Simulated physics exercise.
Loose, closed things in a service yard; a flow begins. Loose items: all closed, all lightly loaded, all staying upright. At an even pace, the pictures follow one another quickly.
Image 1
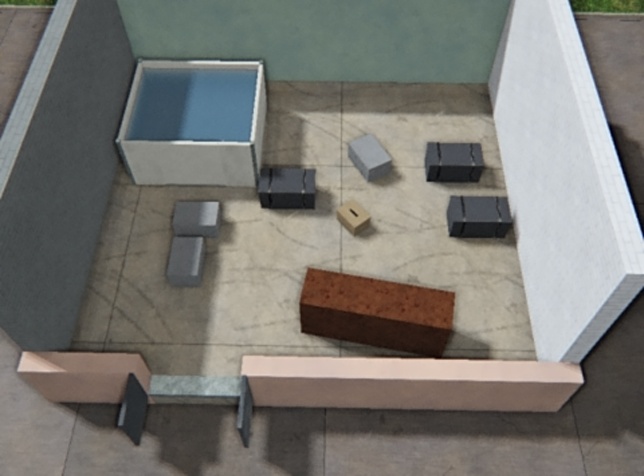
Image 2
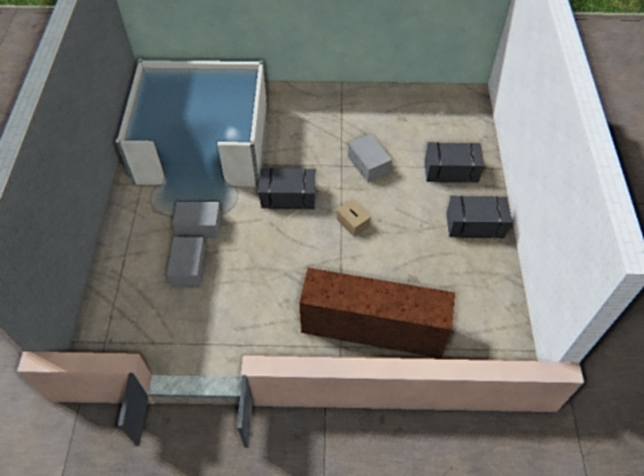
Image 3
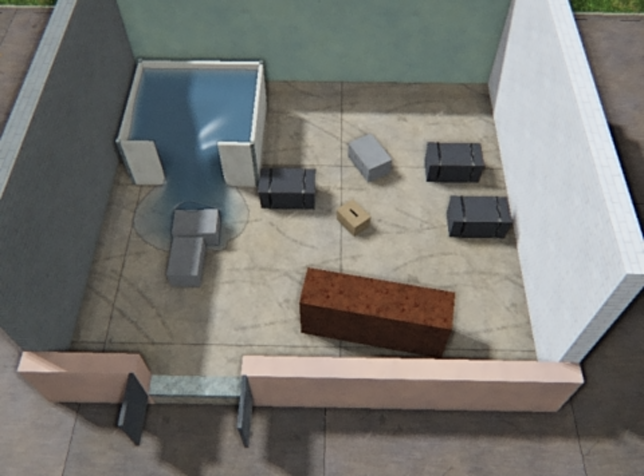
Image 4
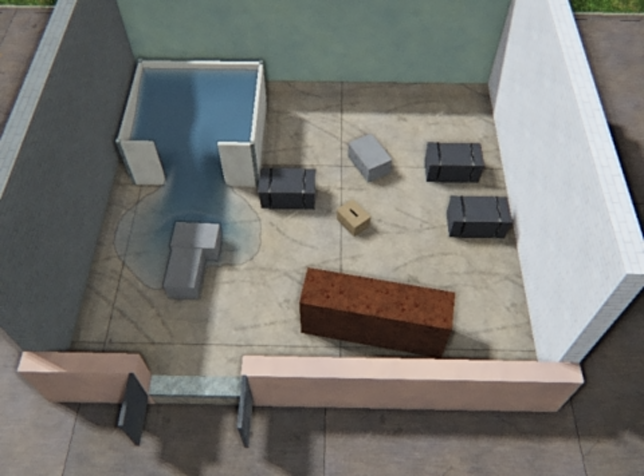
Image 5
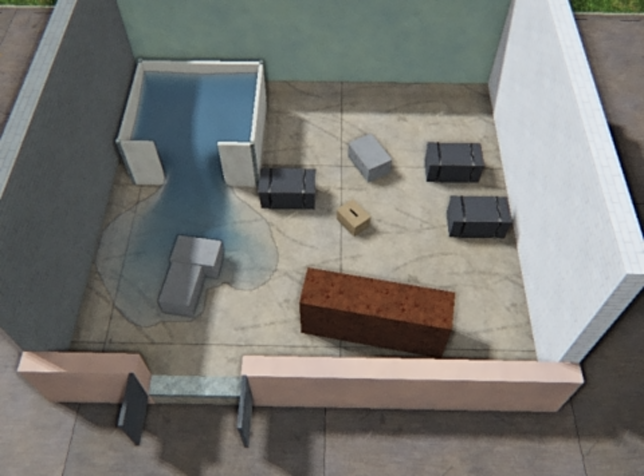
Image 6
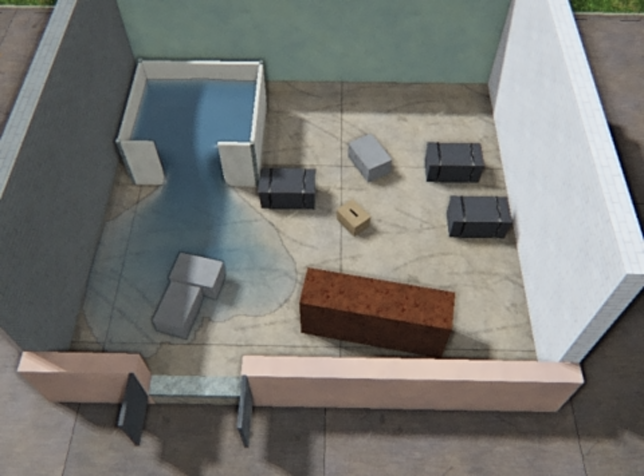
At first, a walled yard holds a full tank of water, several grey and dark boxes, a small tan box and a long rusty-brown block. The tank's front opens in the middle and water spreads across the floor, then two grey boxes slide together toward the front wall while the others stay put.
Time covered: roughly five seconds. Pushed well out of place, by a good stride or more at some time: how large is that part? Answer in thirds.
Less than a third.
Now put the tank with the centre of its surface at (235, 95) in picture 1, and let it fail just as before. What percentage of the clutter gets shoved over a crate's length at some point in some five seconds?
It works out near 40 %.
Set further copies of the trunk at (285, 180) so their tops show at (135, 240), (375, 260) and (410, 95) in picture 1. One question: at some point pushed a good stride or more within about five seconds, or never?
The answers, in order, are displaced a stride, remains nearby and remains nearby.
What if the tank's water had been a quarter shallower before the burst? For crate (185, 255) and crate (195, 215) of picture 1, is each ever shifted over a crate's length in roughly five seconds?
Here's the rundown: Made it that far, then made it that far.
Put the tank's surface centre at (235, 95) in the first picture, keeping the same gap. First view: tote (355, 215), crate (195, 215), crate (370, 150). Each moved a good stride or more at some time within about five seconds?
Results in order: Never that far / made it that far / never that far.
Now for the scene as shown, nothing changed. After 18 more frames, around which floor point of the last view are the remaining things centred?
Centre estimate: Around (387, 196).
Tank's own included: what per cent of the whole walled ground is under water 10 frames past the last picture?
Roughly 50 per cent.
A moment on, 2 of 7 are well off their spots; 0 afloat.
Next, 2 of 7 are well off their spots; 0 afloat.
Later, 2 of 7 are well off their spots; 0 afloat.
In the end, 2 of 7 are well off their spots, and 2 have been at some point; 0 afloat.
